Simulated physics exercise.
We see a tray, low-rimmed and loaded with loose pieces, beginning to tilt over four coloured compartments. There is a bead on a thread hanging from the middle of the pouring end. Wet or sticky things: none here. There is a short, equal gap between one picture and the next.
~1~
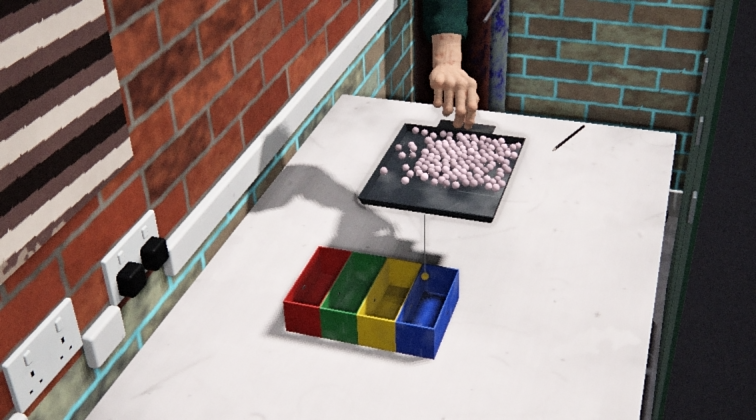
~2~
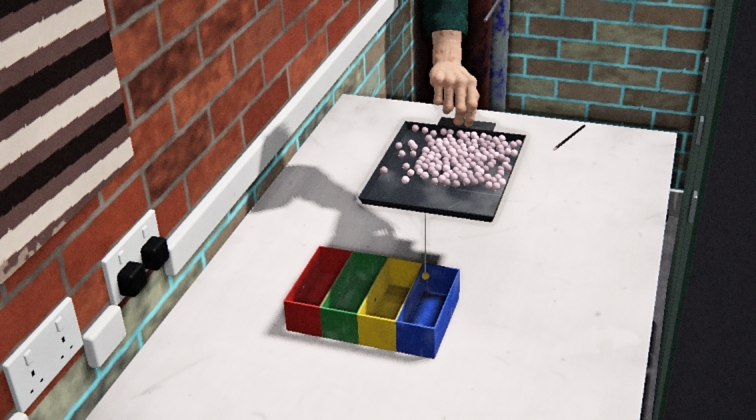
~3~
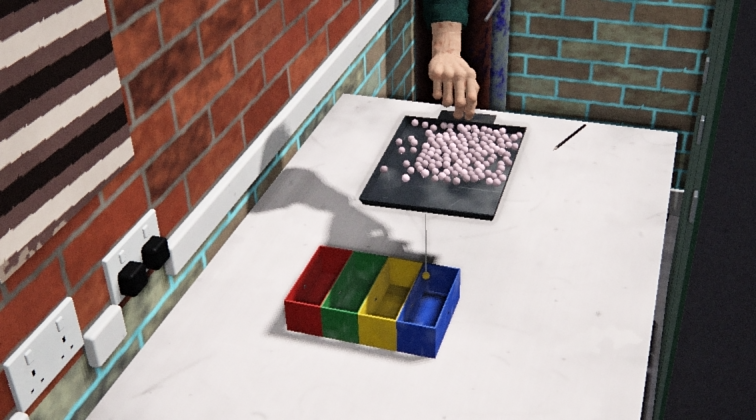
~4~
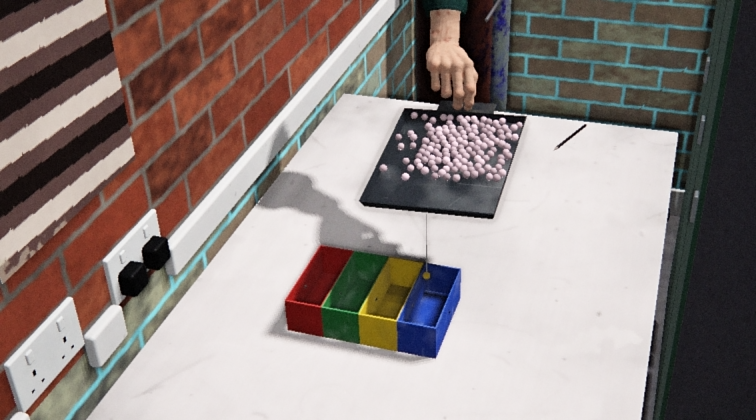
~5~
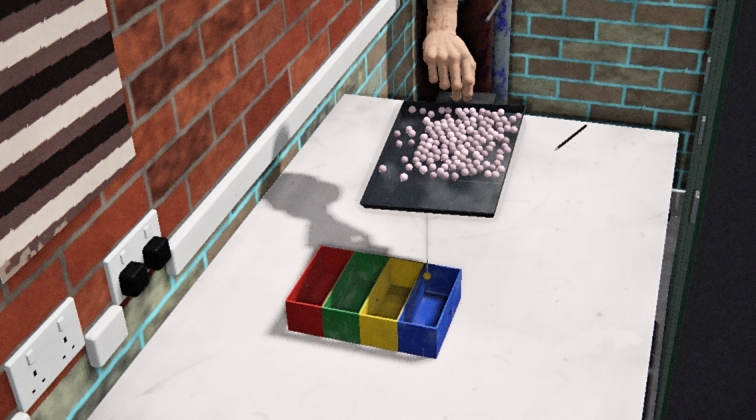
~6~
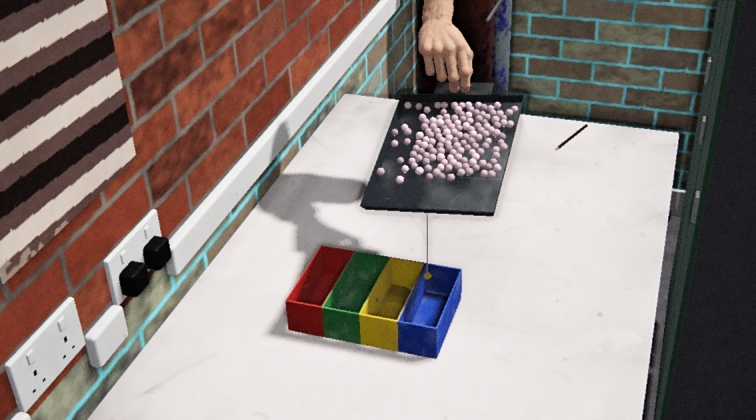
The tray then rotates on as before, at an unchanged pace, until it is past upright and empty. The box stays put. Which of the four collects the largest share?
The green one.
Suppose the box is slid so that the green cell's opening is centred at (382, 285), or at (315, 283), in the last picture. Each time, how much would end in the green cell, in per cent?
It would be roughly 40 per cent, followed by roughly 10 per cent.
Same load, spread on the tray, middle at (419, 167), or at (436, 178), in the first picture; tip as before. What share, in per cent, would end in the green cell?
It comes to about 60 per cent the first time and about 40 per cent the second.
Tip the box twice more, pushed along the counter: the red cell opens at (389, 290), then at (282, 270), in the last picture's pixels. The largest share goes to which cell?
At the first place the cell in red, at the second the yellow cell.
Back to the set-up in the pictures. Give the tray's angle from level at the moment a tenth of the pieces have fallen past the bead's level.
Angle reached: About 55°.
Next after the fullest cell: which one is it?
Next after the leader comes yellow.
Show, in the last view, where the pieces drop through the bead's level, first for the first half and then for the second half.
At (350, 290) for the first part, then at (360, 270) for the others.
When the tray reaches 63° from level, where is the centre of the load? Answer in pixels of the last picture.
Look about (372, 267) in the last picture.
Just after the last frame, tray tipped steeply; roughly a third on the tray; roughly a quarter in the green cell; about a tenth in the yellow cell; about a tenth in the red cell; just a few in the blue cell; roughly a quarter falling or outside the box.
A moment on, tray tipped past a quarter turn; roughly half in the green cell; roughly a quarter in the yellow cell; about a tenth in the red cell; just a few in the blue cell; about a tenth falling or outside the box.
Further on, tray tipped past a quarter turn; roughly half in the green cell; roughly a quarter in the yellow cell; about a tenth in the red cell; just a few in the blue cell; about a tenth falling or outside the box.
When it is over, tray tipped past a quarter turn; roughly half in the green cell; roughly a quarter in the yellow cell; about a tenth in the red cell; just a few in the blue cell; about a tenth outside the box.
